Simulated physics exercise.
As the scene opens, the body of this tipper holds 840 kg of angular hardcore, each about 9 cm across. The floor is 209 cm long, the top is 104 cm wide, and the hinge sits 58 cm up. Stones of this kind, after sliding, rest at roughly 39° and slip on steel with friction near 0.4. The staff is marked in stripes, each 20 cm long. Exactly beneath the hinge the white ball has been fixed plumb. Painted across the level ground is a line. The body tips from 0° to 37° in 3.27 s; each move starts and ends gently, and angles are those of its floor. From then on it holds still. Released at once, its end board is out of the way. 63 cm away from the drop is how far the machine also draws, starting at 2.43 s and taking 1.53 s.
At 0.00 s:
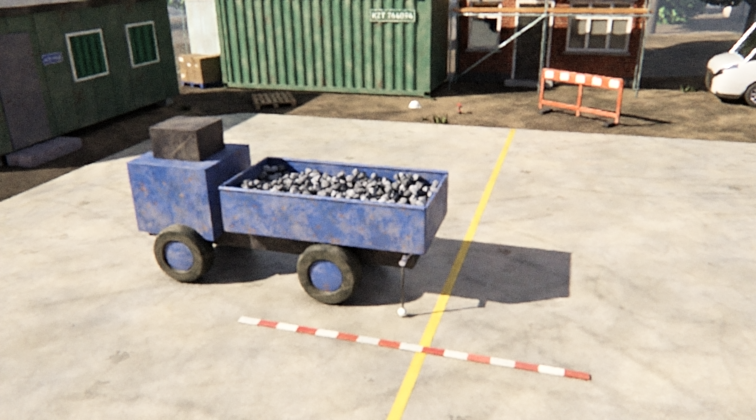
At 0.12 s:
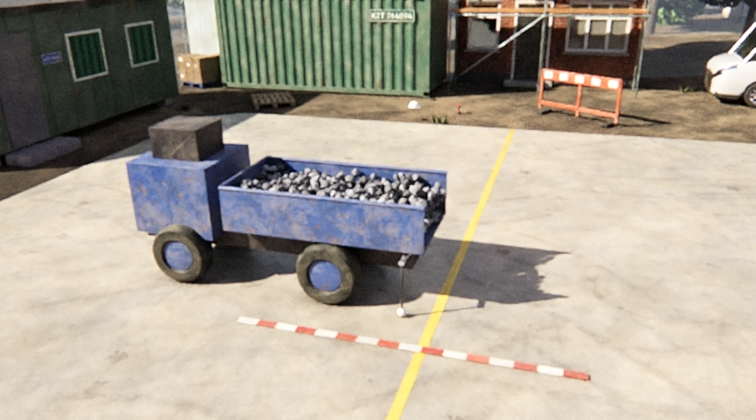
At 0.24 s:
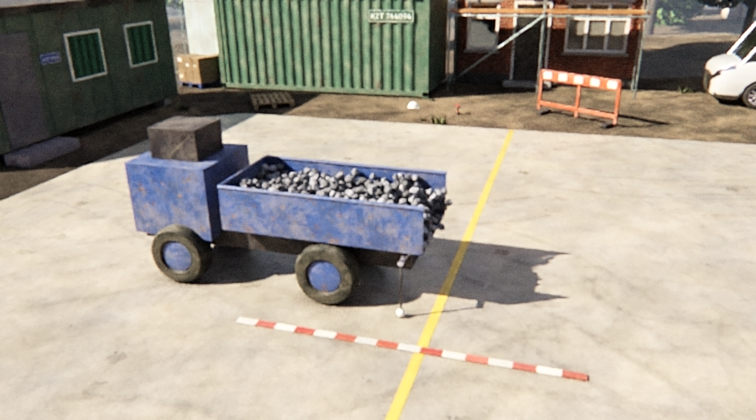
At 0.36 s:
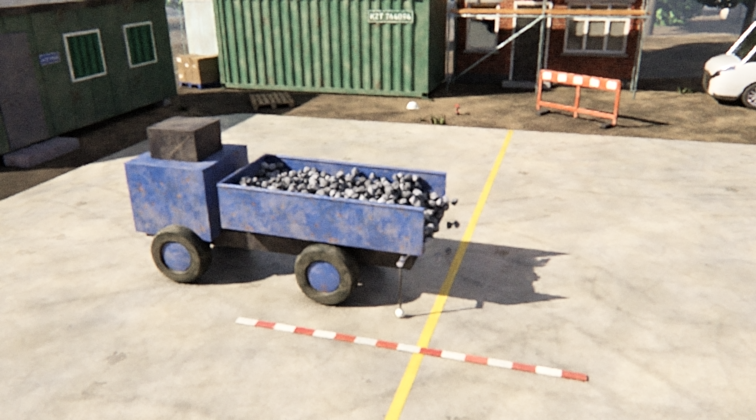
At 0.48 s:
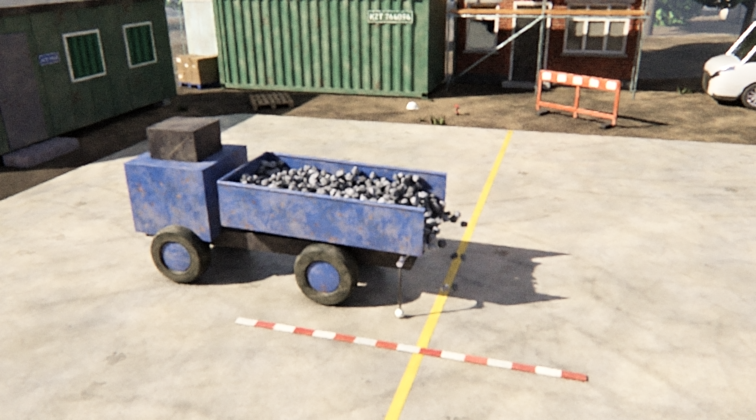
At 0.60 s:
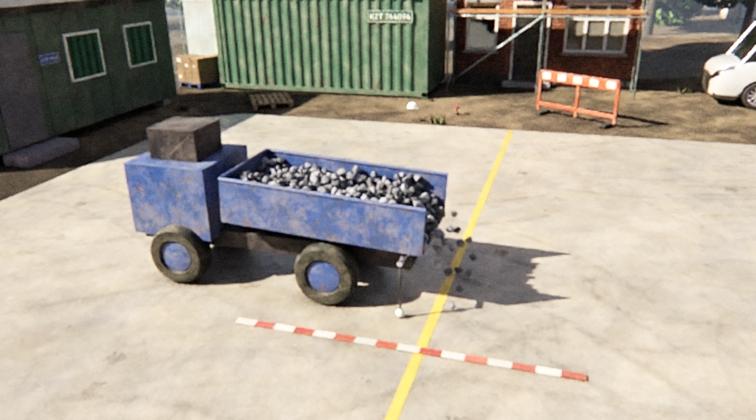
A blue tipper truck loaded with grey stones stands on a pale concrete yard, seen from above and to its side by a camera that barely shifts. Behind it are green containers, an orange-and-white barrier and a brick building, with a yellow line and a red-and-white pole on the ground. The rear board disappears, the body tilts very slightly, and a few stones drop from its right end.
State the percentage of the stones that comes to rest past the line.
Roughly 50 per cent comes to rest there.
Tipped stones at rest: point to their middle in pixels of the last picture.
The middle should be near (443, 283).
After 2.5 s the floor is at 31°; 78 % in the body, 4 % short of the line, 18 % past the line; the foremost stones are at (509, 303).
After 3.4 s the floor is at 37°; 13 % in the body, 42 % short of the line, 45 % past the line; the foremost stones are at (540, 296).
After 4.4 s the floor is at 37°; 0 % in the body, 51 % short of the line, 49 % past the line; the foremost stones are at (549, 301).
After 7.2 s the floor is at 37°; 0 % in the body, 51 % short of the line, 49 % past the line; the foremost stones are at (549, 301).
